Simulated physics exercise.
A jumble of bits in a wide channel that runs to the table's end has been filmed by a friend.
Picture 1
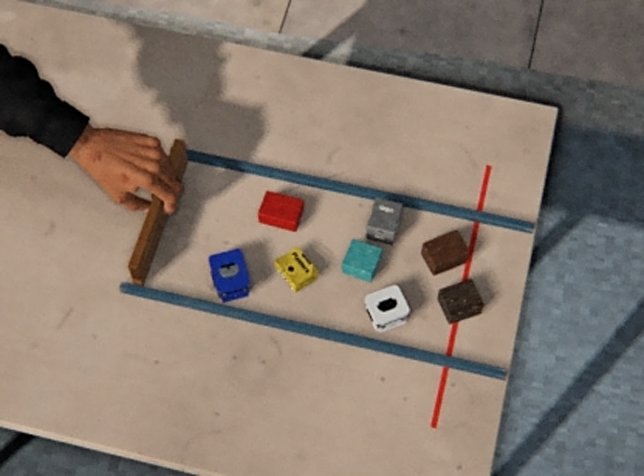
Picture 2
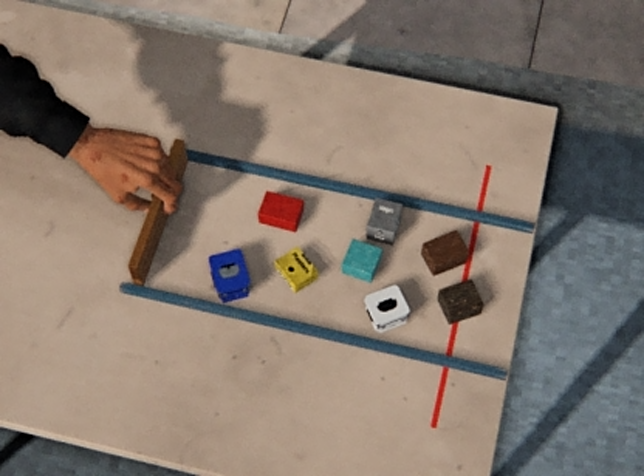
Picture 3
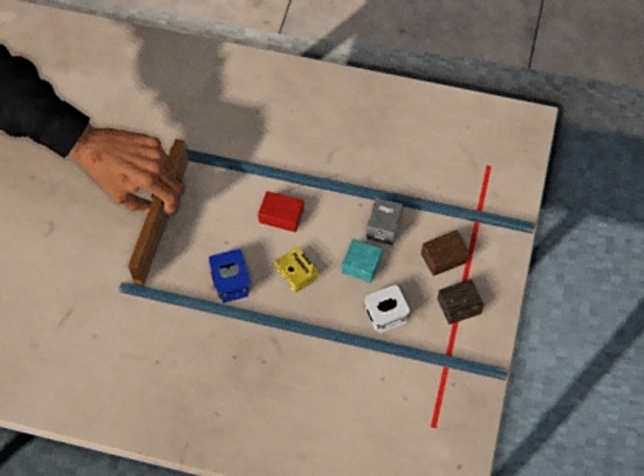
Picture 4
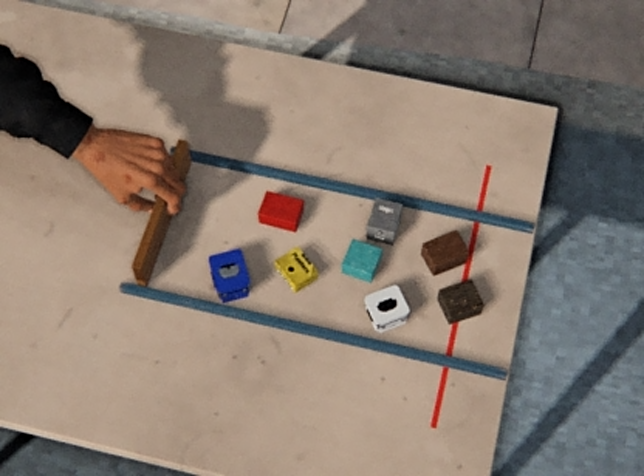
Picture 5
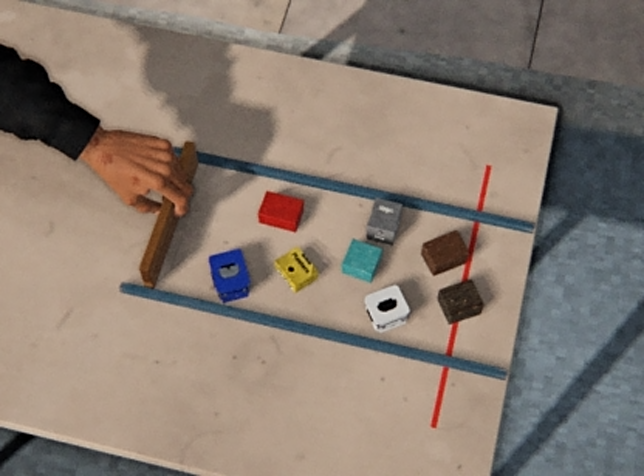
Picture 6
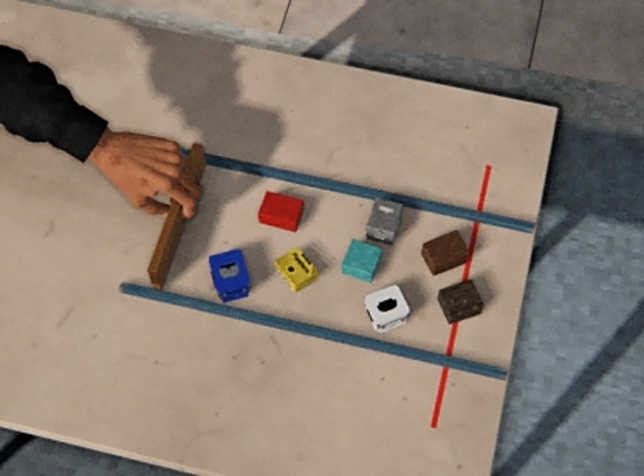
On a tabletop, a hand slides a wooden board slightly right toward scattered coloured blocks.
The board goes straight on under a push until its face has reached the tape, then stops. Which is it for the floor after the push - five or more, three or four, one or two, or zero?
For the floor it is one or two.
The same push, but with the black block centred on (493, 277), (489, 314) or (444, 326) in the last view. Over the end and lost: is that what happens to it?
Results by place: It does not stay; it does not stay; it does not stay.
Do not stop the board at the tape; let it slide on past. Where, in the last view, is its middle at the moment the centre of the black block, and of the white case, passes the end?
Roughly at (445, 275) and roughly at (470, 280).
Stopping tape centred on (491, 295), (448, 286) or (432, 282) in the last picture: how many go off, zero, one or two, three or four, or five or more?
Taking them in turn, five or over; either one or two; not one.
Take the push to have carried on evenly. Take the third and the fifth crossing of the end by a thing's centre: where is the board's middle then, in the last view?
At (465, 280) for the third, at (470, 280) for the fifth.
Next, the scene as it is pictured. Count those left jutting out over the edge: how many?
3 overhanging.
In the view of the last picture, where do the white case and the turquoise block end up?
The white case ends at (504, 349) and the turquoise block at (515, 295).
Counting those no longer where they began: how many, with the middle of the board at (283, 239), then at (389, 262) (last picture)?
Up to then 3, and up to the other point 8.
A little later, none off yet; black block at rest near (460, 302); brown block at rest near (445, 253); white case at rest near (387, 310).
When it is over, the number that fall off is one or two; down, brown block and black block.
